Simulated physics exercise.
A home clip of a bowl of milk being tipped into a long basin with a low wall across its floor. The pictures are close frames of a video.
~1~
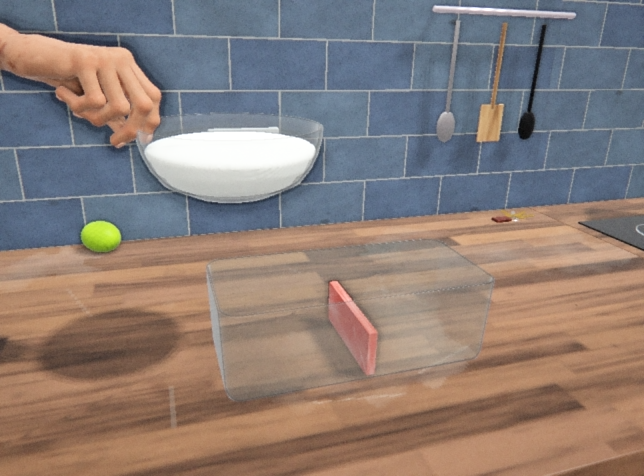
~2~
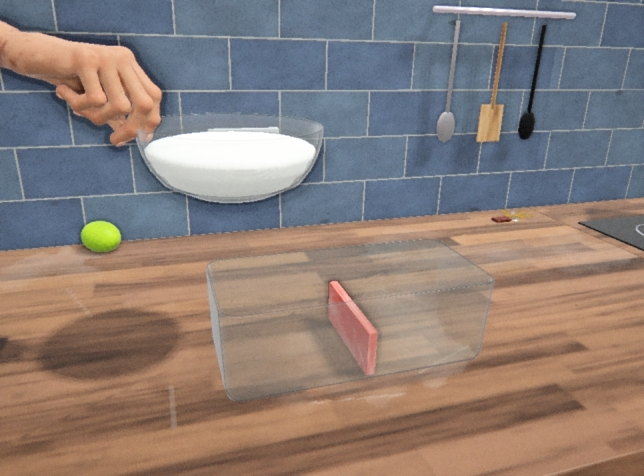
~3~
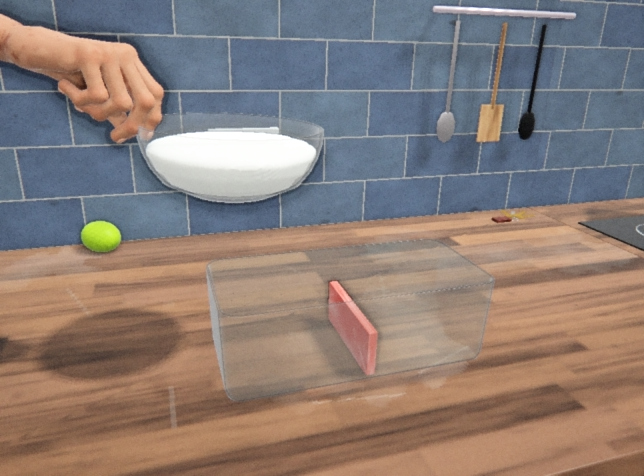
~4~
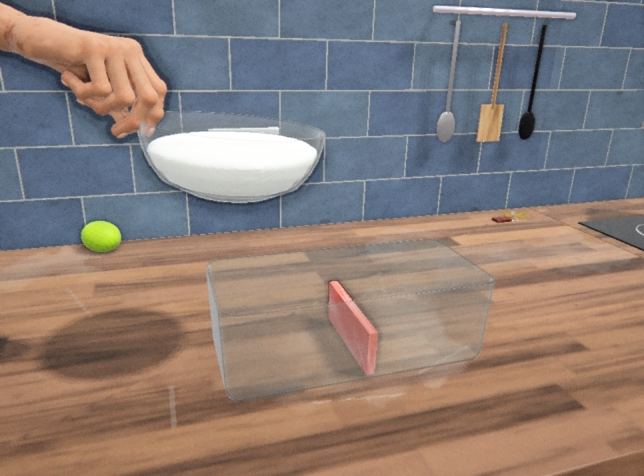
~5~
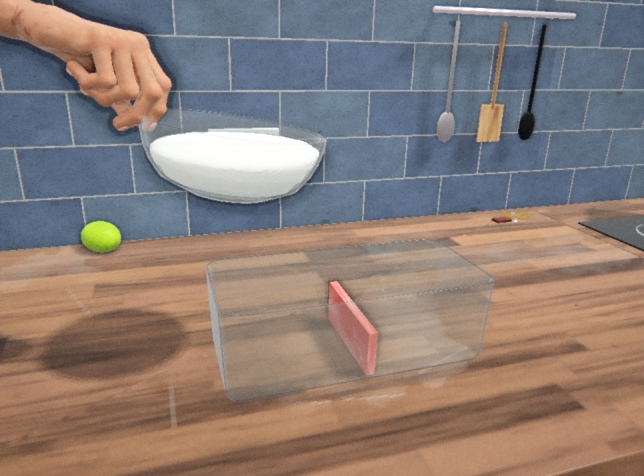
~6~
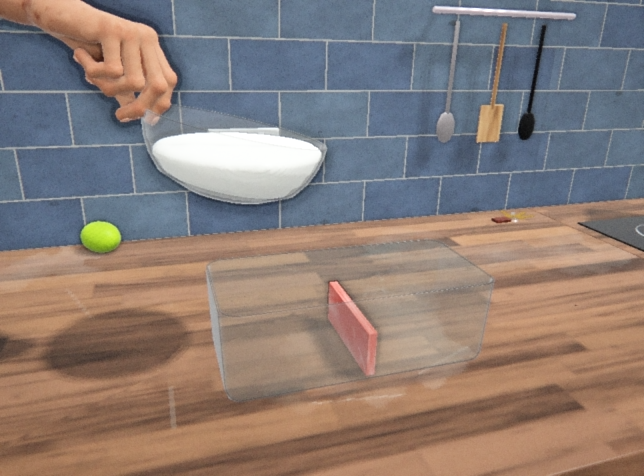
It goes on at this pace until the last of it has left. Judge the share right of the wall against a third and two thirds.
It comes to from a third to two thirds.
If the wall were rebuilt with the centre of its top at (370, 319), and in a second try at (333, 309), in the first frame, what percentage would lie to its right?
Near 35 % and 75 %.
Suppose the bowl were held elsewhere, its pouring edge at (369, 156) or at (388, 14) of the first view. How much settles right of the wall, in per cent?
Roughly 90 per cent, and 90 per cent.
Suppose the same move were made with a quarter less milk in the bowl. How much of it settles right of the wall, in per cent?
Close to 40 per cent.
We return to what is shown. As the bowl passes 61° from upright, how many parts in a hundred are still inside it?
About 40 per cent.
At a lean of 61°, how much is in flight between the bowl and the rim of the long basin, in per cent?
Some 35 per cent.
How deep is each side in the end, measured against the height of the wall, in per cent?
Near 30 on the left, 40 on the right.
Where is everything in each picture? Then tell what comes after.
The first frame shows tilt 0°; pouring edge (317, 125); surface from (143, 149) to (311, 142); the long basin's rim runs from (213, 288) to (465, 259); the wall's top is at (351, 306).
The second frame shows tilt 1°; pouring edge (318, 126); surface from (143, 148) to (311, 143).
The third frame shows tilt 2°; pouring edge (318, 128); surface from (145, 146) to (311, 144).
The fourth frame shows tilt 5°; pouring edge (319, 132); surface from (147, 145) to (313, 146).
The fifth frame shows tilt 8°; pouring edge (320, 138); surface from (149, 145) to (315, 146).
The sixth frame shows tilt 13°; pouring edge (321, 145); surface from (151, 146) to (316, 145).
A moment on, the bowl is tipped part way and 42 per cent is still to pour, 4 is left of the wall and 19 right of it.
Next, the bowl is tipped on its side and 3 per cent is still to pour, 34 is left of the wall and 57 right of it.
Then the bowl is tipped on its side and 0 per cent is still to pour, 42 is left of the wall and 57 right of it.
Later the bowl is tipped on its side and 0 per cent is still to pour, 42 is left of the wall and 57 right of it.
At rest 42 per cent lies left of the wall, 57 right of it and 1 outside.
